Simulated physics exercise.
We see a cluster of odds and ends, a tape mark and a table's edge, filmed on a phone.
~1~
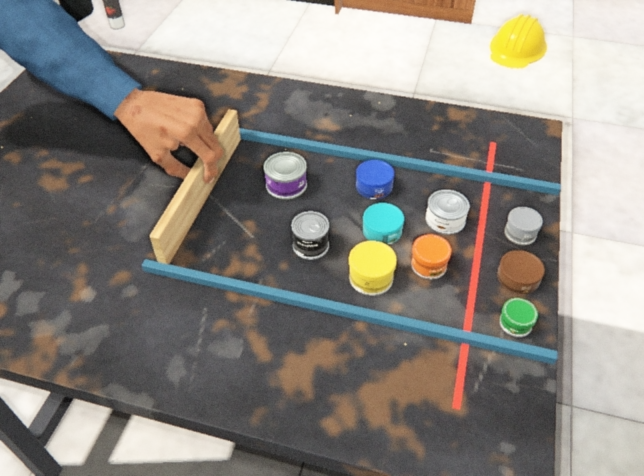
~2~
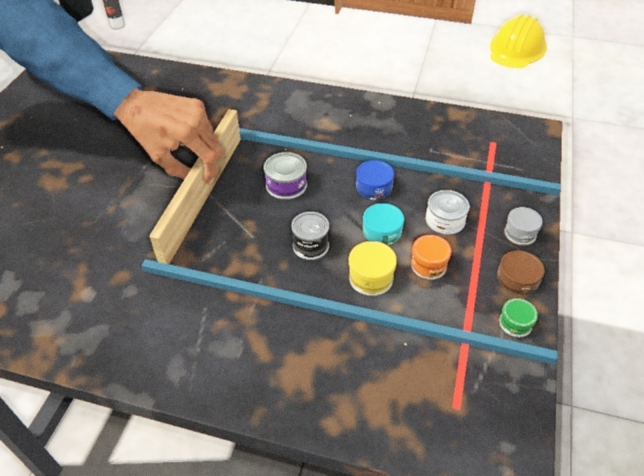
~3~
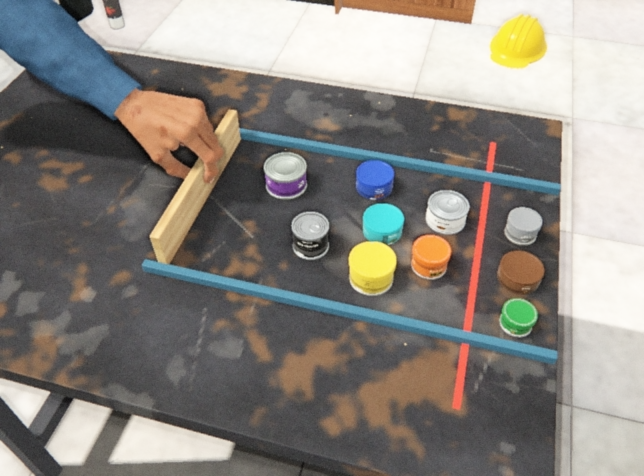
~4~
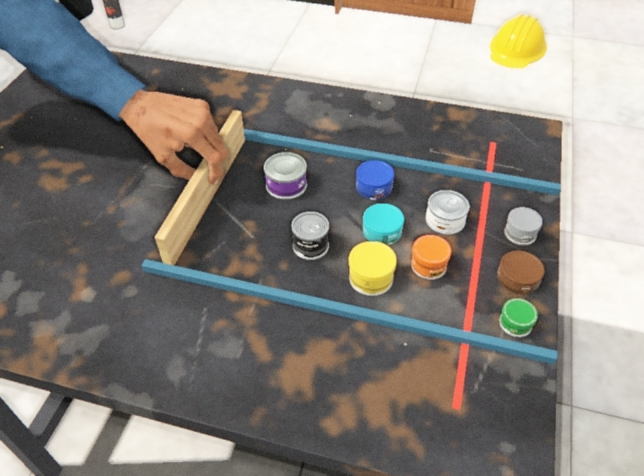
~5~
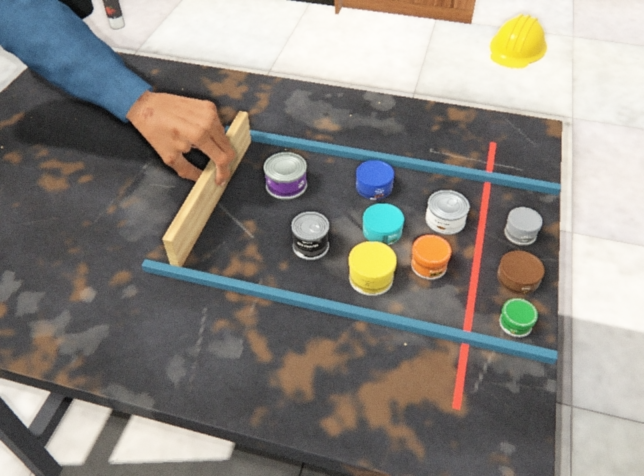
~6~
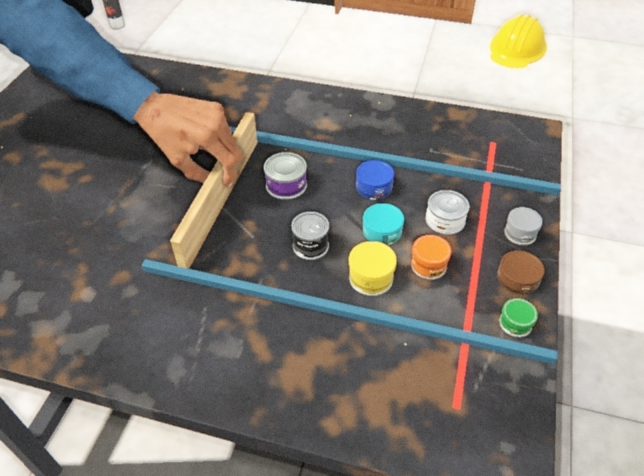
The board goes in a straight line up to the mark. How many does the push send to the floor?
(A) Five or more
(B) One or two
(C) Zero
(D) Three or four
One or two (B).
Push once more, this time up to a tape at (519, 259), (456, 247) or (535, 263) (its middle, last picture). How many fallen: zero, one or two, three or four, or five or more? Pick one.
So, going place by place, I'd say at least five; zero; five or over.
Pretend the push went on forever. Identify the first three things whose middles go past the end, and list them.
The grey tin goes first, followed by the brown tub and then the white tin.
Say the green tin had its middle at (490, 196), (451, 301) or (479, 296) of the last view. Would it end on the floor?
Well, in that order it stays aboard, stays aboard and stays aboard.
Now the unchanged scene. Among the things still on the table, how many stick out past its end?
The count is 1.
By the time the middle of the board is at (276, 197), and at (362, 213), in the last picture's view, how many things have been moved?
At the first place 1, at the second 5.
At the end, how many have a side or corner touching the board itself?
It is in contact with 5.
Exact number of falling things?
Result: A total of 2.
Soon after, none off yet; green tin at rest near (518, 318); brown tub at rest near (520, 273); grey tin at rest near (523, 226).
In the end, the number that fall off is one or two; gone, grey tin and brown tub.
